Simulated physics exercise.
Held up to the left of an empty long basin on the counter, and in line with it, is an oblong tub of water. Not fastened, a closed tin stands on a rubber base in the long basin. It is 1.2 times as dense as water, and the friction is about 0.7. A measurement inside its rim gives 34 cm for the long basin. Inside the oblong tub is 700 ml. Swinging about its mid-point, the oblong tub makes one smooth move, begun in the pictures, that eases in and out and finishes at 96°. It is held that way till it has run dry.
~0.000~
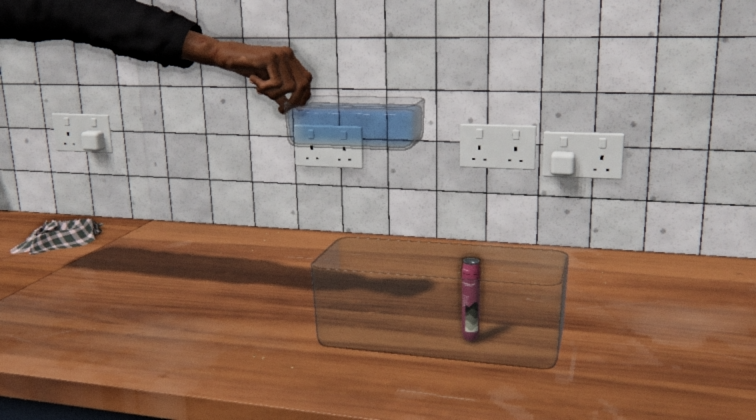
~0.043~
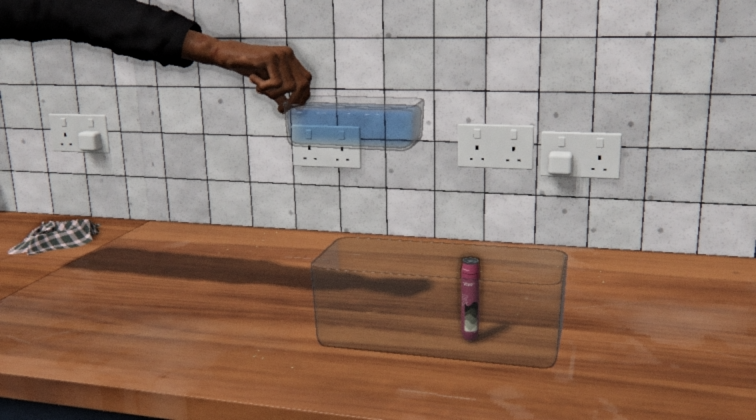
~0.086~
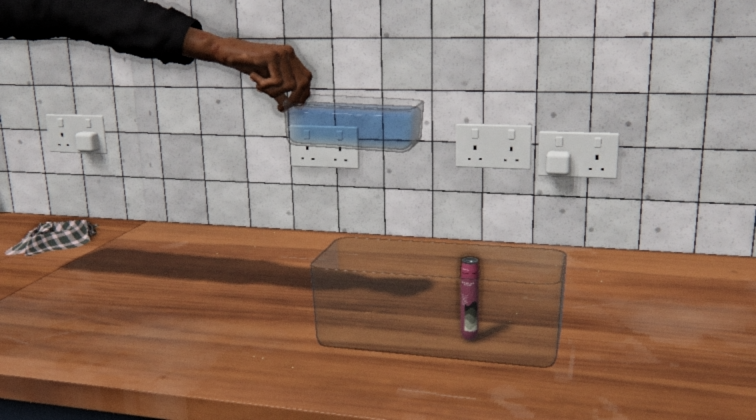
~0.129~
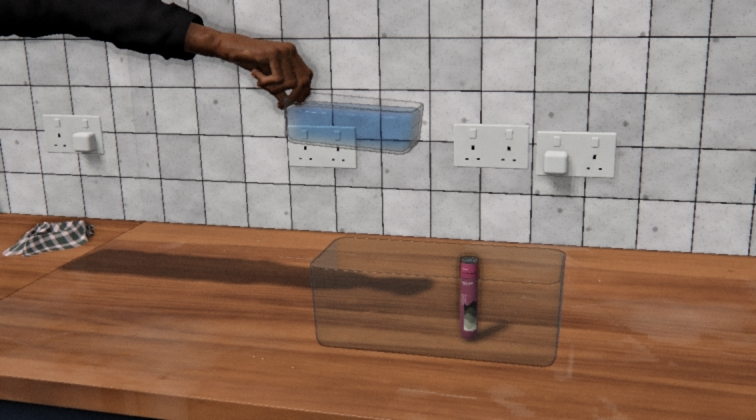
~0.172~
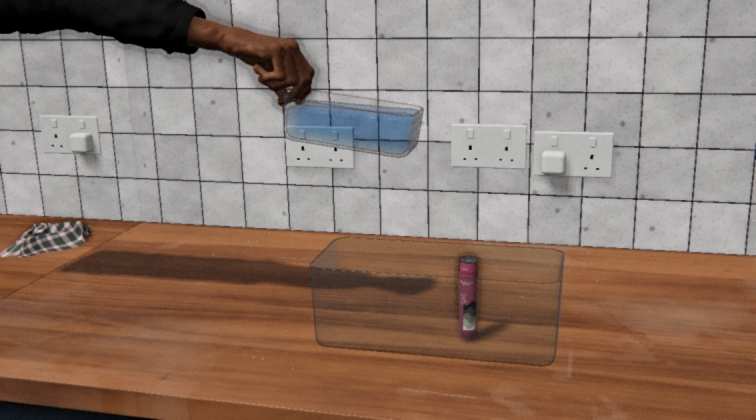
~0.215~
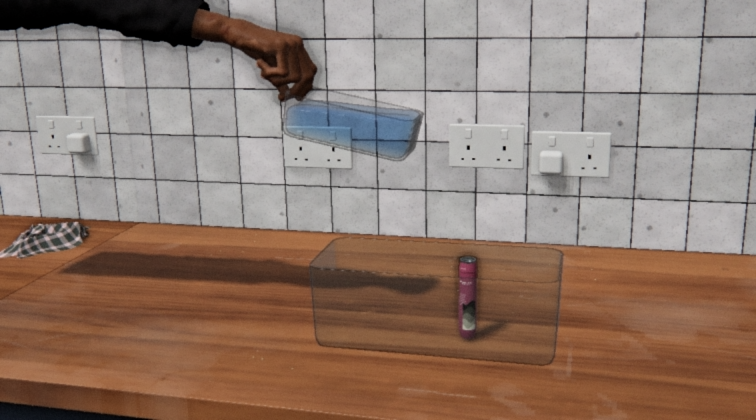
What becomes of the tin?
It does not keel over.
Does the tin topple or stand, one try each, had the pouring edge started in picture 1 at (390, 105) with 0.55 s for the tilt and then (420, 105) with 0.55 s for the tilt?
Run one: It tumbles. Run two: It tumbles.
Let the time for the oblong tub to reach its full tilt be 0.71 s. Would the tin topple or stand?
Outcome - the tin remains standing.
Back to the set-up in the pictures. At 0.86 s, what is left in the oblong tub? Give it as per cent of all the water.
5 %.
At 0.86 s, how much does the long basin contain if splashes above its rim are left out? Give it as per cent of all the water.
Looks like about 82 % of the whole amount.
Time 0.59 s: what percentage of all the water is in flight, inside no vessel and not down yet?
About 58 per cent.
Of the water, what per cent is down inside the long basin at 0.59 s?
Near 14 in a hundred.
By 0.59 s the tilt is 65° and 28 per cent is still to pour; the tin stands where it began.
By 0.86 s the tilt is 94° and 5 per cent is still to pour; the tin stands where it began.
By 1.15 s the tilt is 96° and 1 per cent is still to pour; the tin stands where it began.
By 1.46 s the tilt is 96° and 0 per cent is still to pour; the tin stands where it began.
At rest the tin stands where it began.
